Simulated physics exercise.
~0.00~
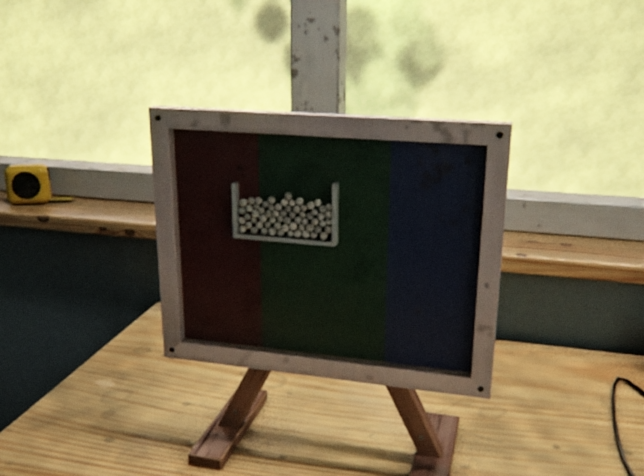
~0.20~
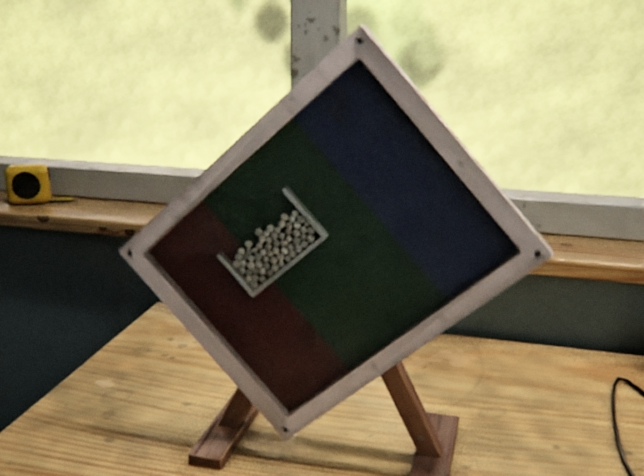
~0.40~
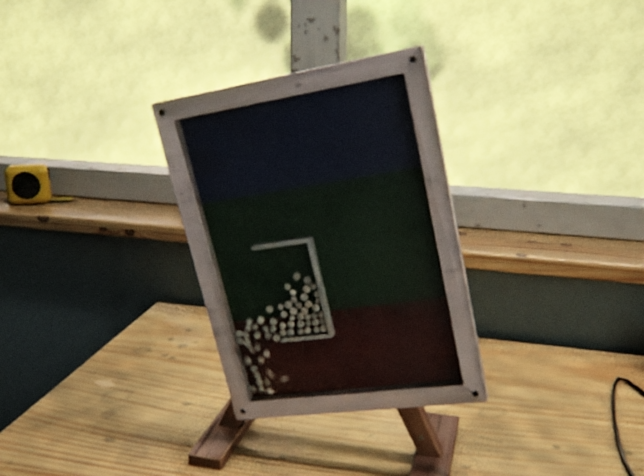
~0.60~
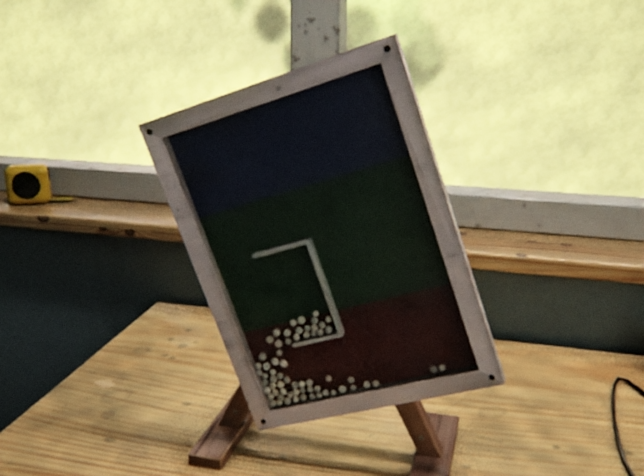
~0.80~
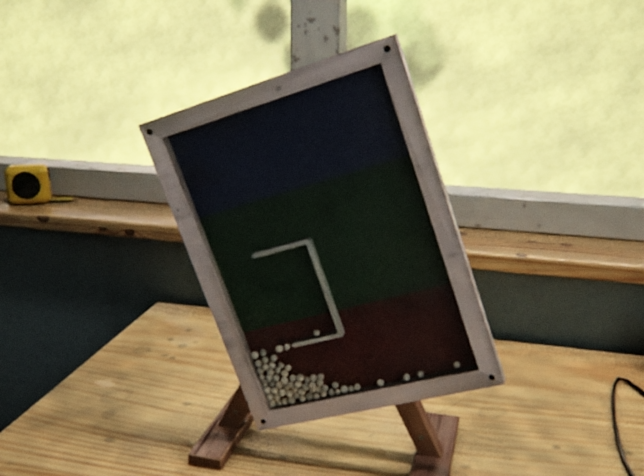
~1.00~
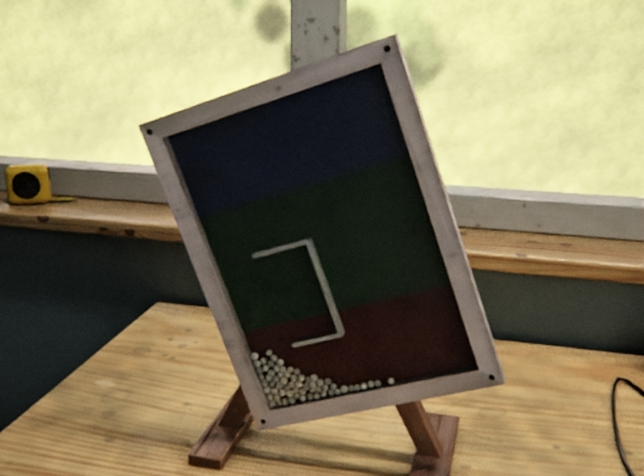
The clip opens on a framed, dark panel on a wooden stand, striped red, green and blue from left to right, with small white beads heaped in an open-topped tray. The panel turns anticlockwise, tipping the tray and its beads to the left. As it keeps turning past upright on its side, beads pour from the tray's open side toward the lower left corner. The panel stops slightly tilted, and the remaining beads slide out while a few strays roll along the bottom edge. Finally, the tray is empty and all the beads rest piled in the lower left corner, on red.
